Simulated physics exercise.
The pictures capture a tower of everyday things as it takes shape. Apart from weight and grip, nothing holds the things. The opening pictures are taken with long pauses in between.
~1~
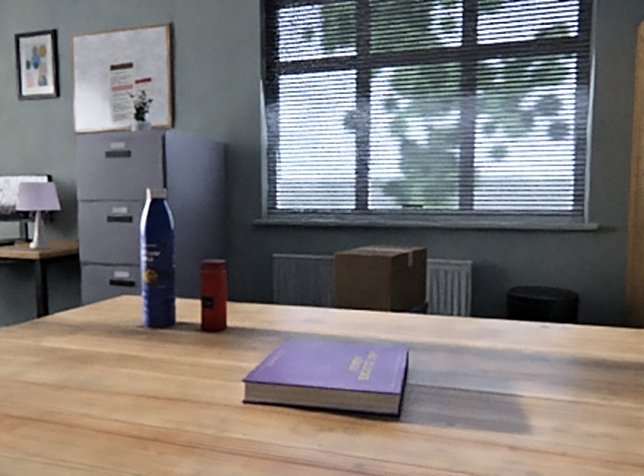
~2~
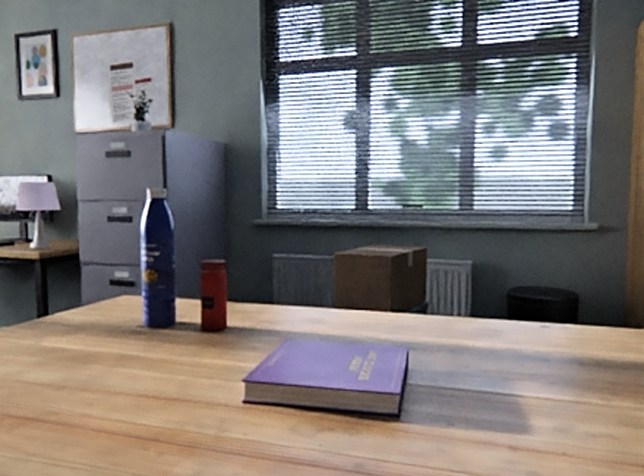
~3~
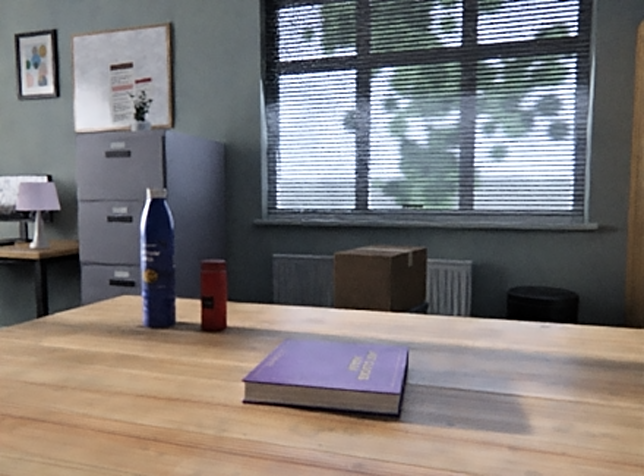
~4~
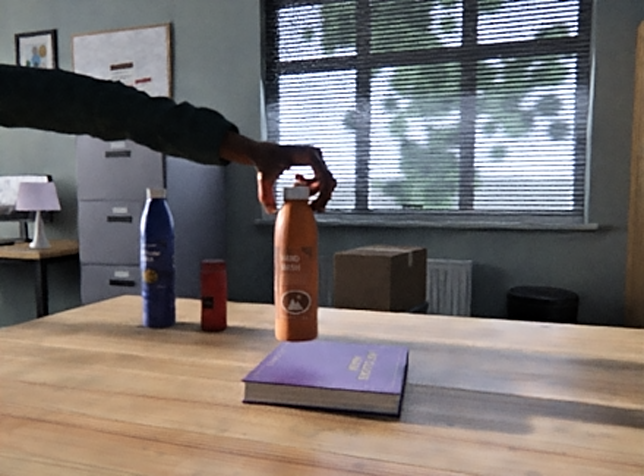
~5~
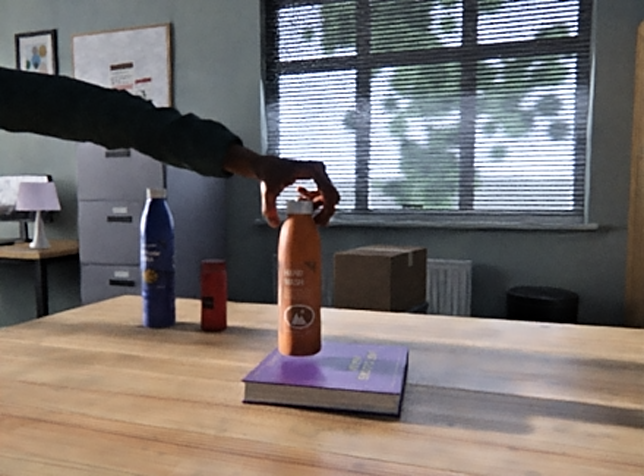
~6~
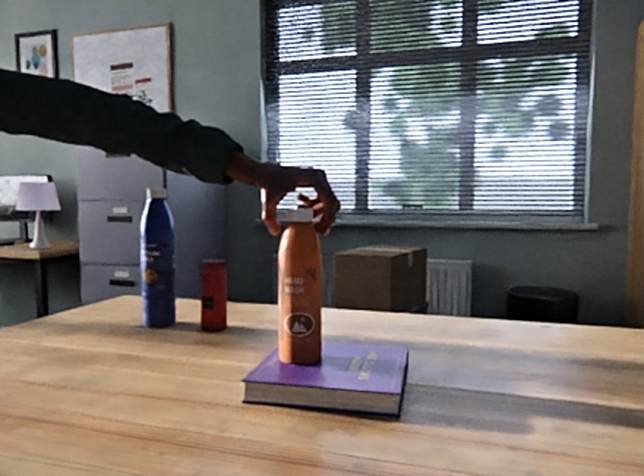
Office with a purple book, blue bottle and red container on a wooden table, a hand lowering an orange bottle onto the book.
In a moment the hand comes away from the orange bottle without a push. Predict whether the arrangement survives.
Pretty sure the pile is stable there.
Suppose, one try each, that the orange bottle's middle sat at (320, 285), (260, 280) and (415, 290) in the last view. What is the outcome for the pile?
Stays standing, topples over, topples over.
Then, 0.50 s after the last picture, nothing has stirred.
Then, 1.40 s after the last picture, orange bottle resting near (300, 284).
At rest, all 4 in place. Seen from the same camera at the end, orange bottle near (300, 284). The pile keeps its balance.
